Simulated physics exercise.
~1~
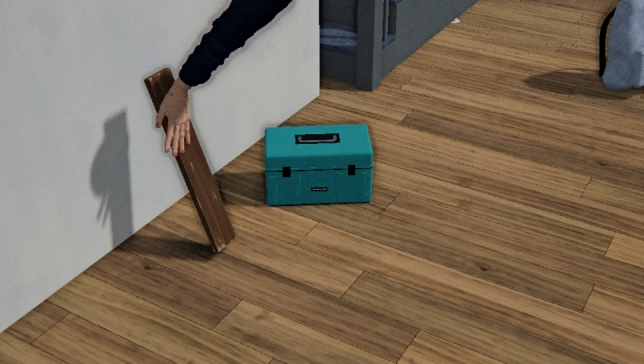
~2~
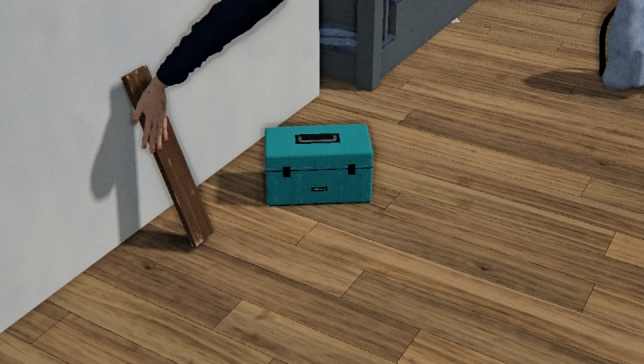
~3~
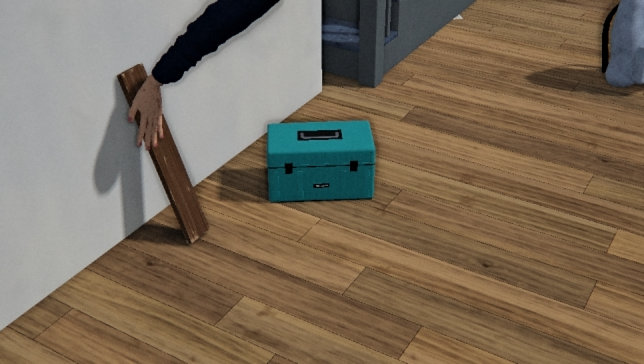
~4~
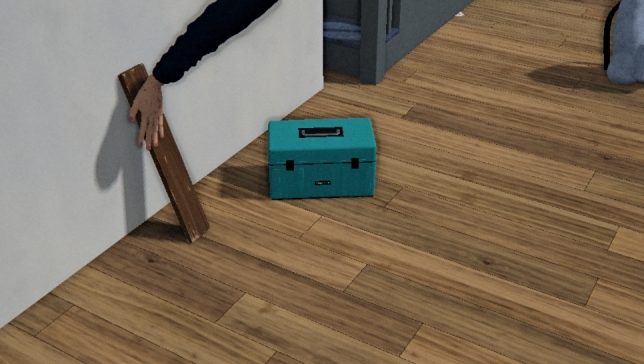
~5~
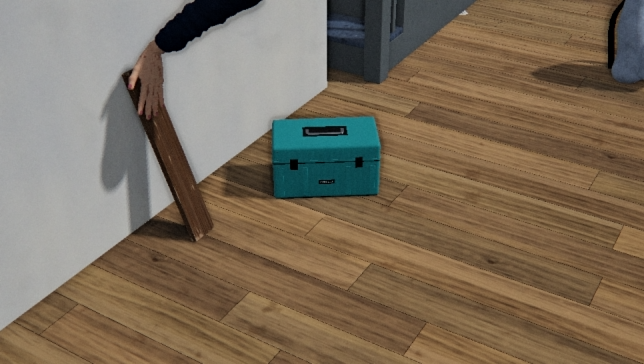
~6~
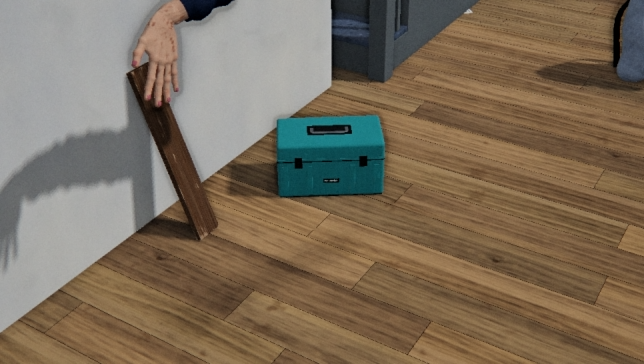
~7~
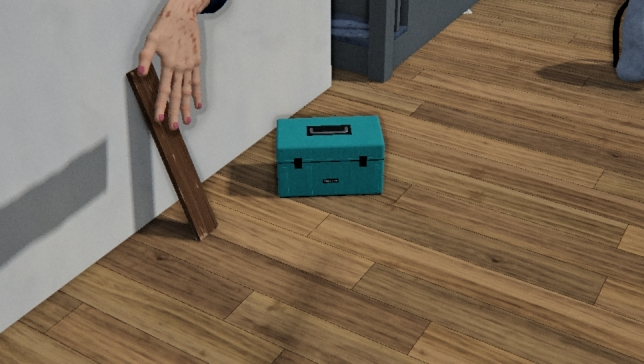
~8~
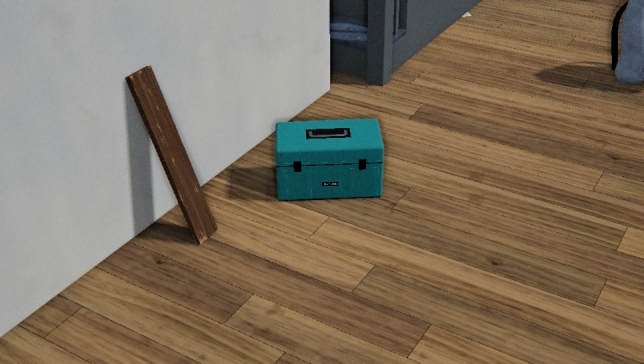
A hand leaning a brown plank against a pale wall beside a turquoise toolbox, then letting go and withdrawing, the plank staying propped.
